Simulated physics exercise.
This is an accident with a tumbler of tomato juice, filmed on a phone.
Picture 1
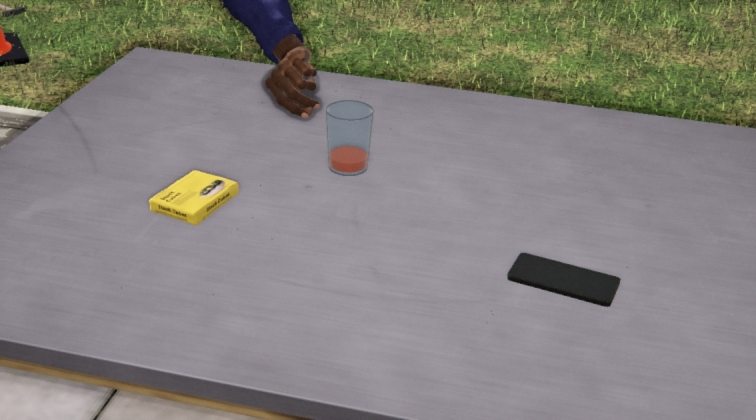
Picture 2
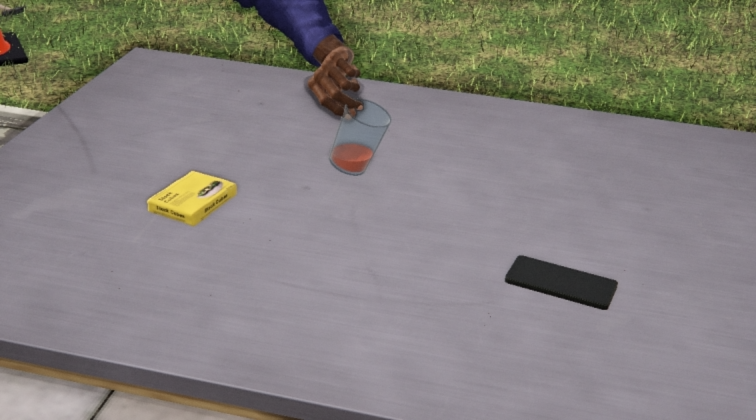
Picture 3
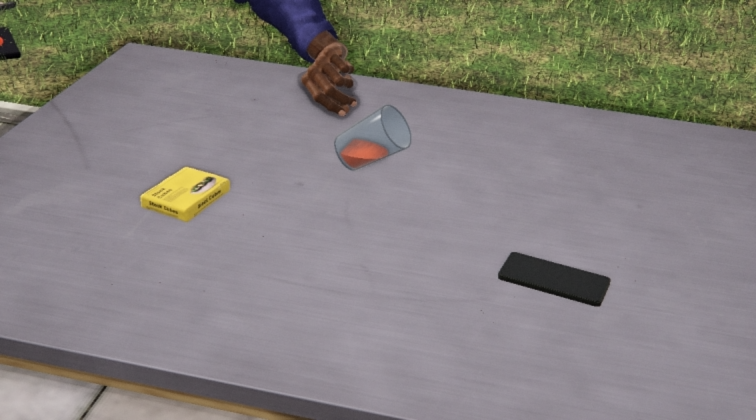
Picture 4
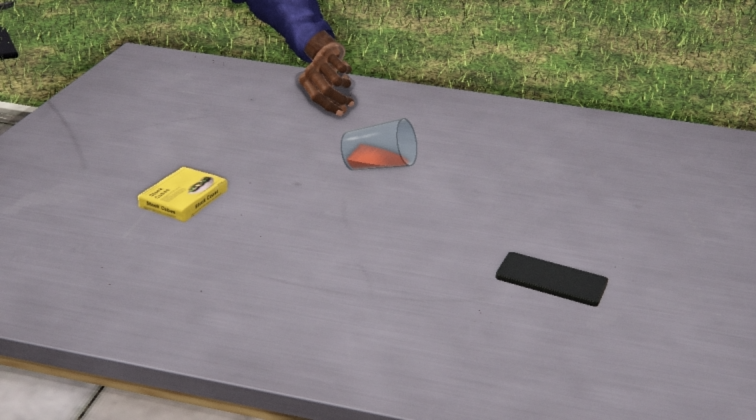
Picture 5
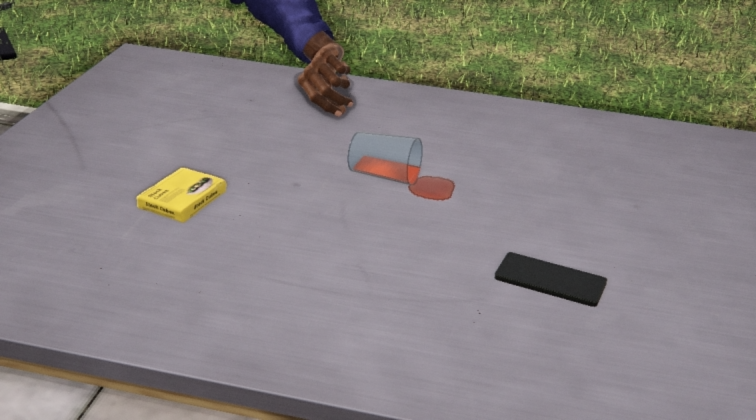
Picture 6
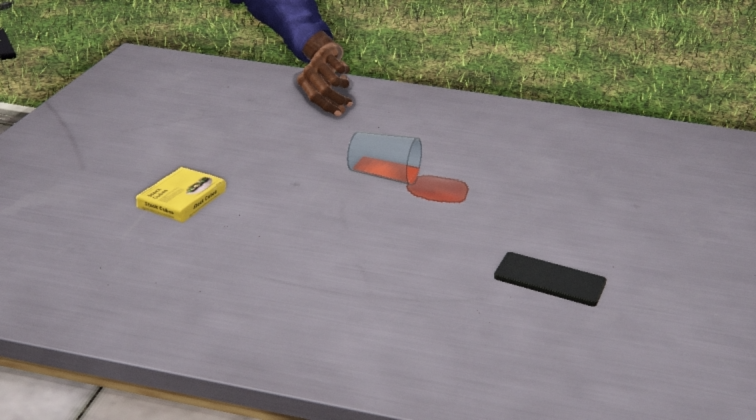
In this clip, a hand pushes over a nearly empty tumbler of red juice between a yellow pouch and a black phone on a gray outdoor table; it topples right onto its side, and juice spills into a small puddle.
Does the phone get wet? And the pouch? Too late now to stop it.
The phone: No, it stays dry. The pouch: No, it stays dry.
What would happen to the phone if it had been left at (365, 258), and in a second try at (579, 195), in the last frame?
It is missed at the first place and gets caught at the second.
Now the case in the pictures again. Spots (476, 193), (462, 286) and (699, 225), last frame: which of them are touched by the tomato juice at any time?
The first spot ends up inside the spill, the second outside the spill, and the third outside the spill.
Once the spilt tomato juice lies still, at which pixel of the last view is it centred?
Near (527, 208).
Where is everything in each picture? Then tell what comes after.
In the first frame, it stands upright; tumbler (349, 137) nearly empty; phone (564, 276); pouch (195, 190).
In the second frame, pushed off balance; tumbler nearly empty, surface at (352, 153).
In the third frame, it is falling; tumbler (373, 139) tipped 50°; pouch (186, 187).
In the fourth frame, it is falling; tumbler (380, 146) tipped 70°; phone (552, 276).
In the fifth frame, it is down; tumbler (387, 157) tipped 85°; a puddle starts at (433, 188).
In the sixth frame, it is down; tumbler (386, 157) tipped 85°; a puddle starts at (438, 189); phone (550, 276); pouch (182, 187).
Shortly, the puddle covers about as much as a saucer; the phone is still dry; the pouch is still dry.
Then, the puddle covers about as much as a plate; the phone is still dry; the pouch is still dry.
At the finish, the puddle covers about as much as a plate; the phone is still dry; the pouch is still dry.
